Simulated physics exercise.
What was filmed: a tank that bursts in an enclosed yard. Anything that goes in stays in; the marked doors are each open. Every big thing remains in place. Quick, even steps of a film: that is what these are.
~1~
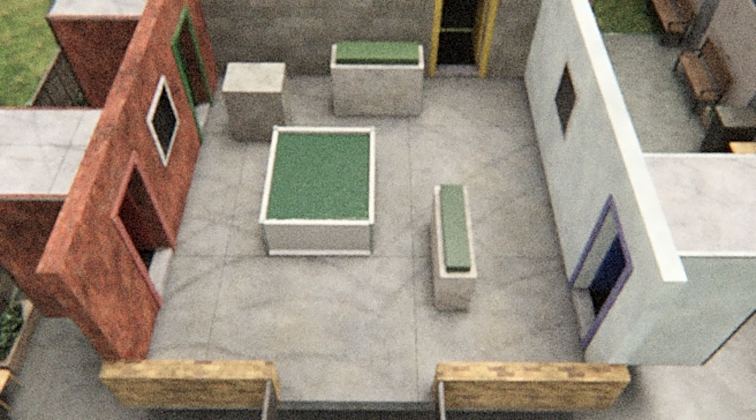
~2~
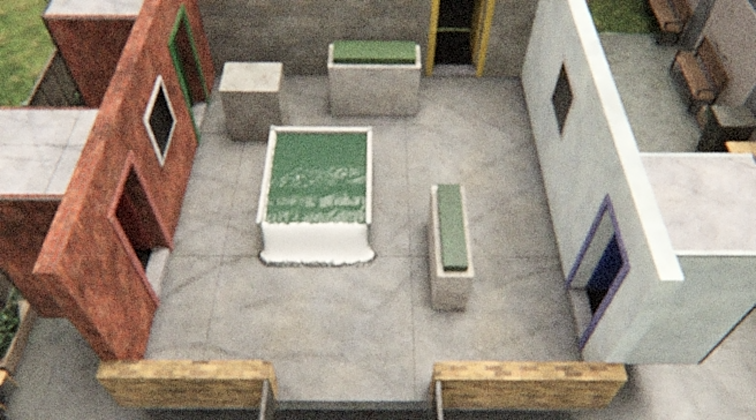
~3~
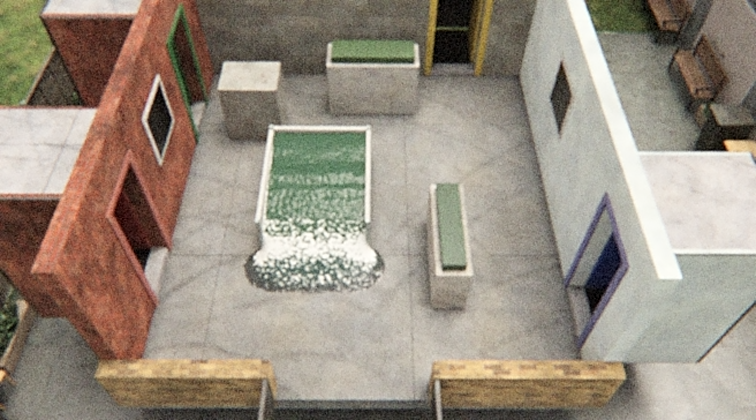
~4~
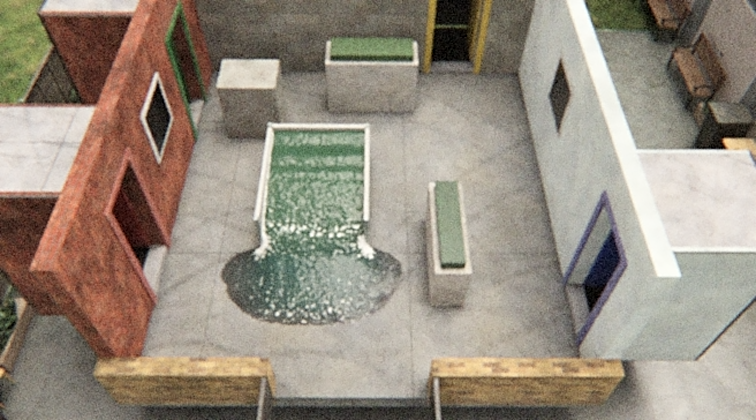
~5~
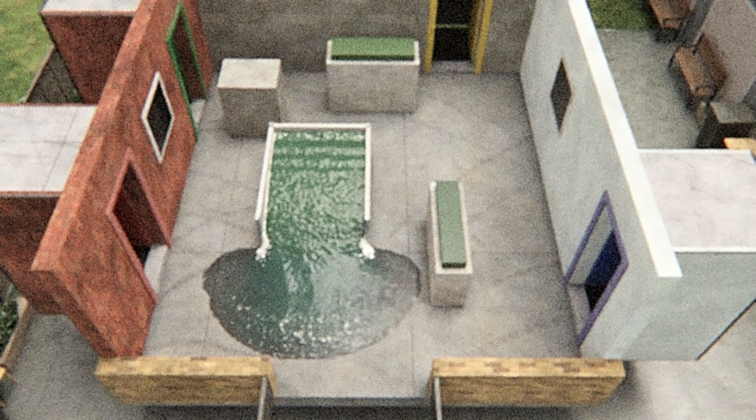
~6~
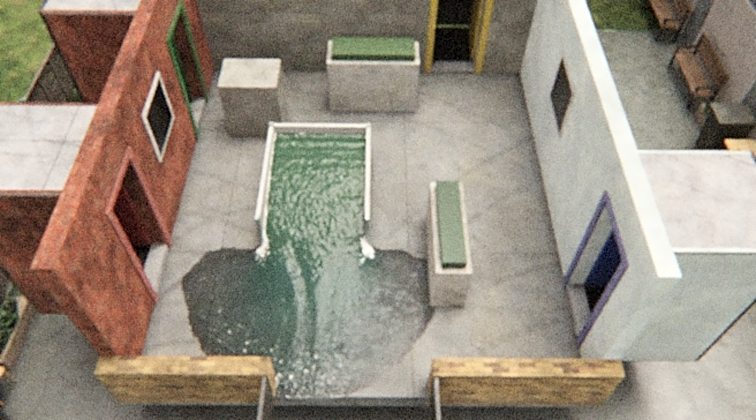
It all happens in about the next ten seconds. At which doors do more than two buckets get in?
The blue door will pass two buckets at most, the green door will pass two buckets at most, the red door will pass two buckets at most, the yellow door will pass two buckets at most.
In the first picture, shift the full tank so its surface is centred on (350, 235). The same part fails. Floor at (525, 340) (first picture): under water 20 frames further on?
Answer: Reached.
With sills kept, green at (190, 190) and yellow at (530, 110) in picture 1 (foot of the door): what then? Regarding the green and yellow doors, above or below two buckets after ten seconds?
Taking them in turn, the green door remains below the limit and the yellow door remains below the limit.
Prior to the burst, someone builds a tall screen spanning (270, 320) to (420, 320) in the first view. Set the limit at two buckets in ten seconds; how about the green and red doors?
My guess is that green door stays within limits and red door exceeds the limit.
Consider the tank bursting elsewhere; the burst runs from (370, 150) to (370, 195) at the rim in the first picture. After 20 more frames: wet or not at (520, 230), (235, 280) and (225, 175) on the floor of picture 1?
Taken in turn they're swamped, unwetted and unwetted.
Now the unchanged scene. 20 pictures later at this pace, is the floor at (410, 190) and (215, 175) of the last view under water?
Not wet, soaked.
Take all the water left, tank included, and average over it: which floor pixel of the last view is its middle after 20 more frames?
My pick is pixel (292, 276).
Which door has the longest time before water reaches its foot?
That is the yellow one.
A moment on, water covers 25 % of the floor; the blue door not reached, the green door not reached, the red door wet at the sill, nothing in, the yellow door not reached.
Next, water covers 30 % of the floor; the blue door not reached, the green door not reached, the red door wet at the sill, nothing in, the yellow door not reached.
Then, water covers 40 % of the floor; the blue door wet at the sill, nothing in, the green door not reached, the red door wet at the sill, nothing in, the yellow door not reached.
Later, water covers 65 % of the floor; the blue door wet at the sill, nothing in, the green door wet at the sill, nothing in, the red door wet at the sill, nothing in, the yellow door not reached.
In the end, water covers 85 % of the floor; the blue door wet at the sill, nothing in, the green door wet at the sill, nothing in, the red door wet at the sill, nothing in, the yellow door wet at the sill, nothing in.
